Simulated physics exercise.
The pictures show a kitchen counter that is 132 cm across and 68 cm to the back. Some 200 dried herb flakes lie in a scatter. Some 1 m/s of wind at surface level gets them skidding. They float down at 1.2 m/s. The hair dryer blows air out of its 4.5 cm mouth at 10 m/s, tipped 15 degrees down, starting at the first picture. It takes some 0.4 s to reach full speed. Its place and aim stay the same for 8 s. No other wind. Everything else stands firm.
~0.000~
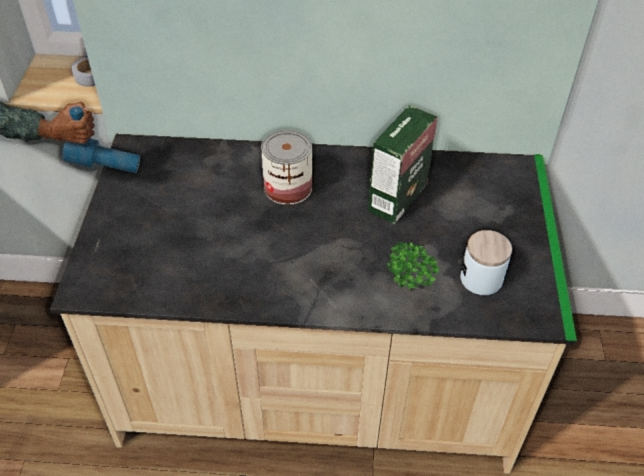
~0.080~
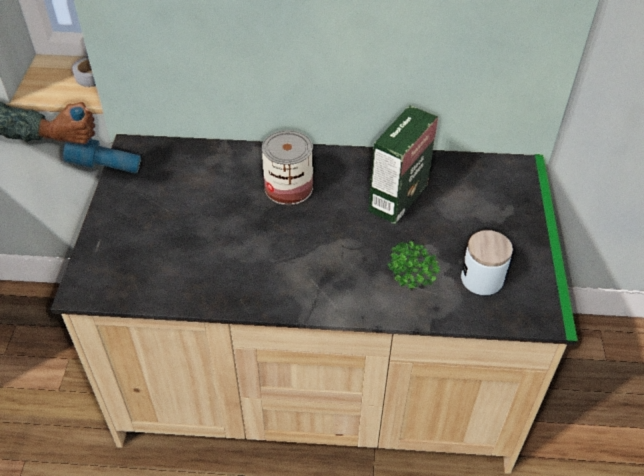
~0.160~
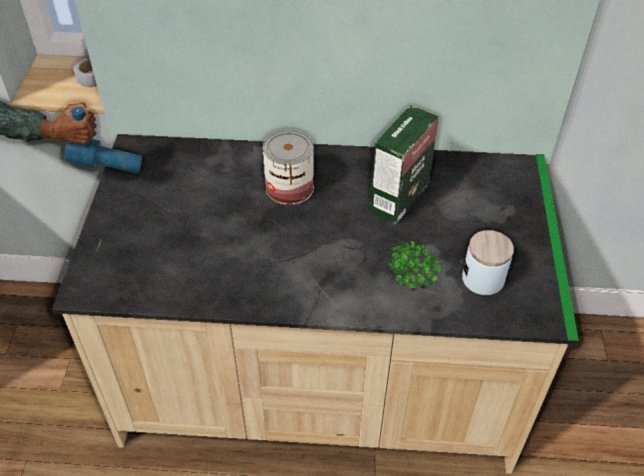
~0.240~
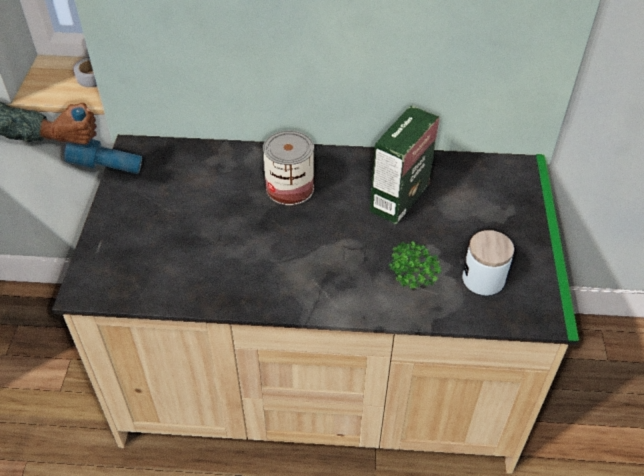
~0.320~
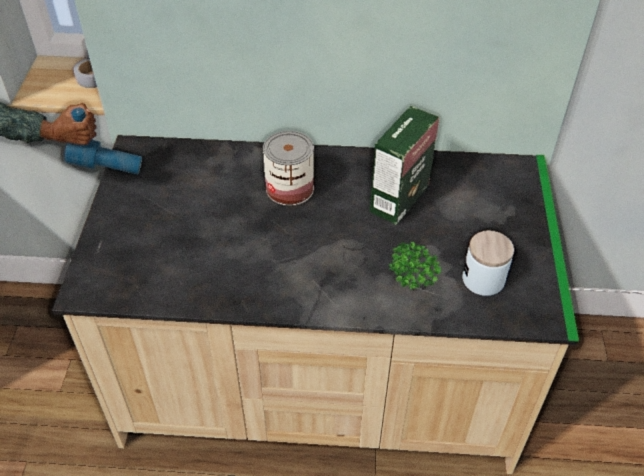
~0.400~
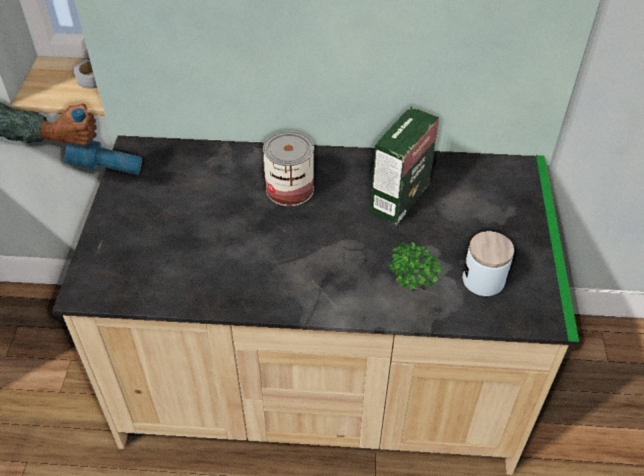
A hand in a green patterned sleeve holds a blue hair dryer at the left end of a dark-topped wooden kitchen counter, seen from above and in front. A cream and red can and a green carton stand toward the back, with bright green herb flakes and a white jar with a wooden lid nearer the front right. Nothing visibly moves, the flakes lying still beneath an essentially steady view.
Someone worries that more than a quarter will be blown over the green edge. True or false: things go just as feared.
False.
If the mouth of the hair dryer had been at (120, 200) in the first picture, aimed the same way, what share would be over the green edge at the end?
Then around 50 percent.
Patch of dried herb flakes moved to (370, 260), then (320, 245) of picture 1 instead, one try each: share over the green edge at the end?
In turn: 5 per cent, 5 per cent.
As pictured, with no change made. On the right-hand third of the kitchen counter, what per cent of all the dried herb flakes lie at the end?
About 25 percent.
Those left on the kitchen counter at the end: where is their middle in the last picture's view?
The middle sits near pixel (531, 318).
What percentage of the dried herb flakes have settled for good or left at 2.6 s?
The share is about 70 %.
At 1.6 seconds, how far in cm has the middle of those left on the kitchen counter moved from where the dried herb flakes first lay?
About 20 cm.
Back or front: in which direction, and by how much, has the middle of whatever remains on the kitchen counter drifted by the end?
To the front, by about 15 cm.
After 1.6 s, 44 % are on the move or not yet settled, 6 % are over the green edge; the middle of those still in play is near (493, 302).
After 2.6 s, 32 % are on the move or not yet settled, 8 % are over the green edge; the middle of those still in play is near (499, 306).
After 4.4 s, 22 % are on the move or not yet settled, 10 % are over the green edge; the middle of those still in play is near (515, 313).
After 8.0 s, at the end, 12 % are over the green edge; the middle of those still in play is near (531, 318).
